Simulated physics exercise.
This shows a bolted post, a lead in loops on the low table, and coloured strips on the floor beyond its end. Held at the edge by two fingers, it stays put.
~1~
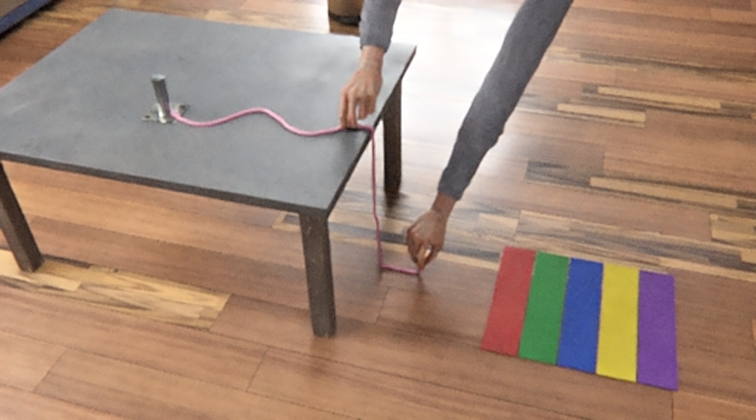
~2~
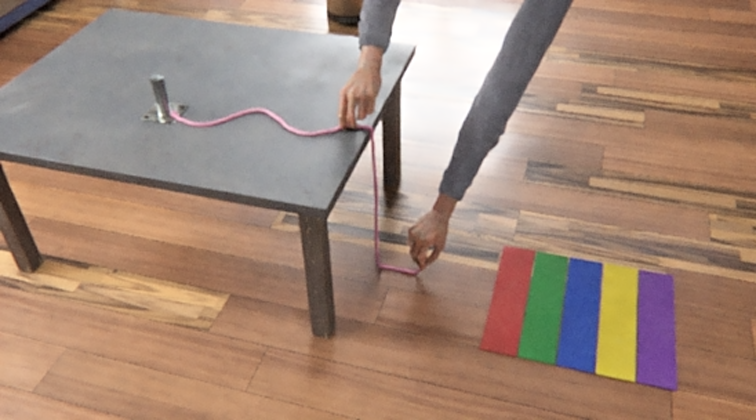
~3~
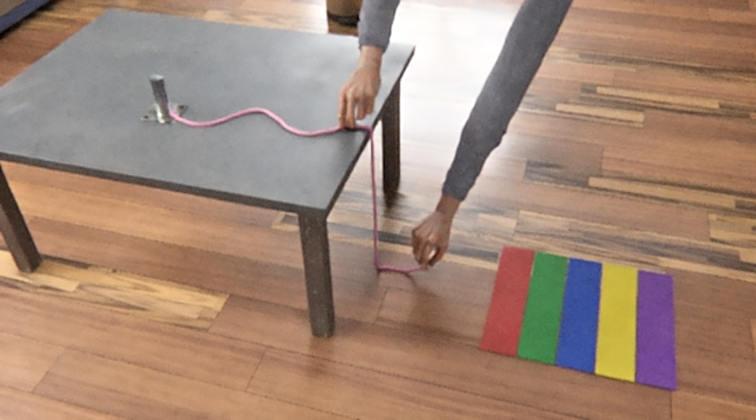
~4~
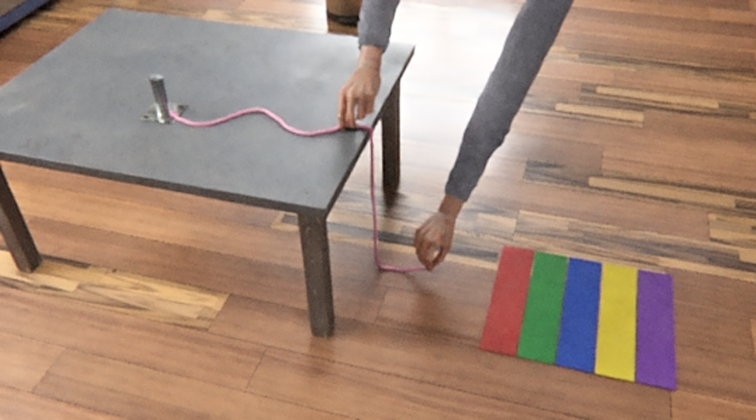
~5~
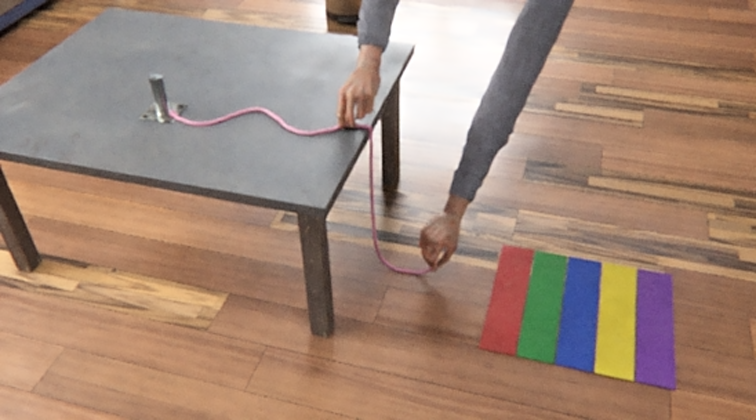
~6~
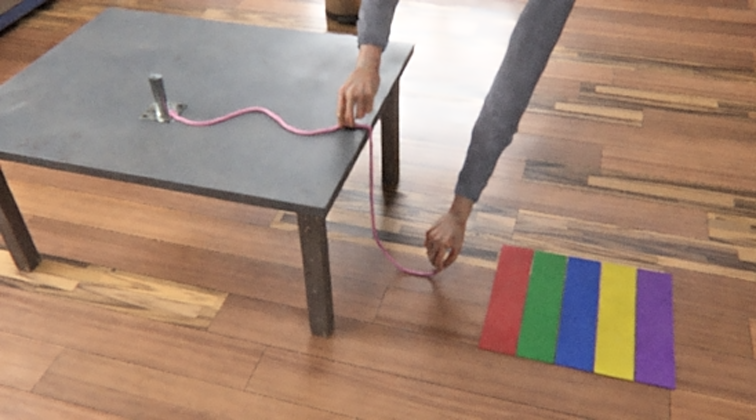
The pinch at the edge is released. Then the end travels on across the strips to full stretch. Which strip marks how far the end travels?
The blue strip.
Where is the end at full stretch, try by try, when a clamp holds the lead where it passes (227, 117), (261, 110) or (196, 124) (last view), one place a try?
Approximately (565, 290), (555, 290) and (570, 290), respectively.
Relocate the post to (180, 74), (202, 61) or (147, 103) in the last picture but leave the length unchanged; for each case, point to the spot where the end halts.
The three places are (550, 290), (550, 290) and (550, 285), in that order.
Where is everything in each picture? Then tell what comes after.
End (423, 264); red (503, 332); green (540, 339); blue (578, 347); yellow (617, 355); purple (657, 364), in the first picture.
End (425, 265); lead through (194, 124) (265, 111) (323, 132) (373, 151) (376, 210) (377, 261), in the second picture.
End (428, 266), in the third picture.
End (431, 266); lead through (193, 124) (264, 111) (322, 132) (372, 151) (374, 209) (377, 262), in the fourth picture.
End (437, 267), in the fifth picture.
End (442, 267); lead through (192, 123) (263, 110) (321, 131) (371, 150) (372, 208) (391, 259), in the sixth picture.
Soon after, end near (521, 282); over red.
After that, end near (558, 289); over green.
At the stop, end near (580, 293); over blue. It gets as far as the blue strip.
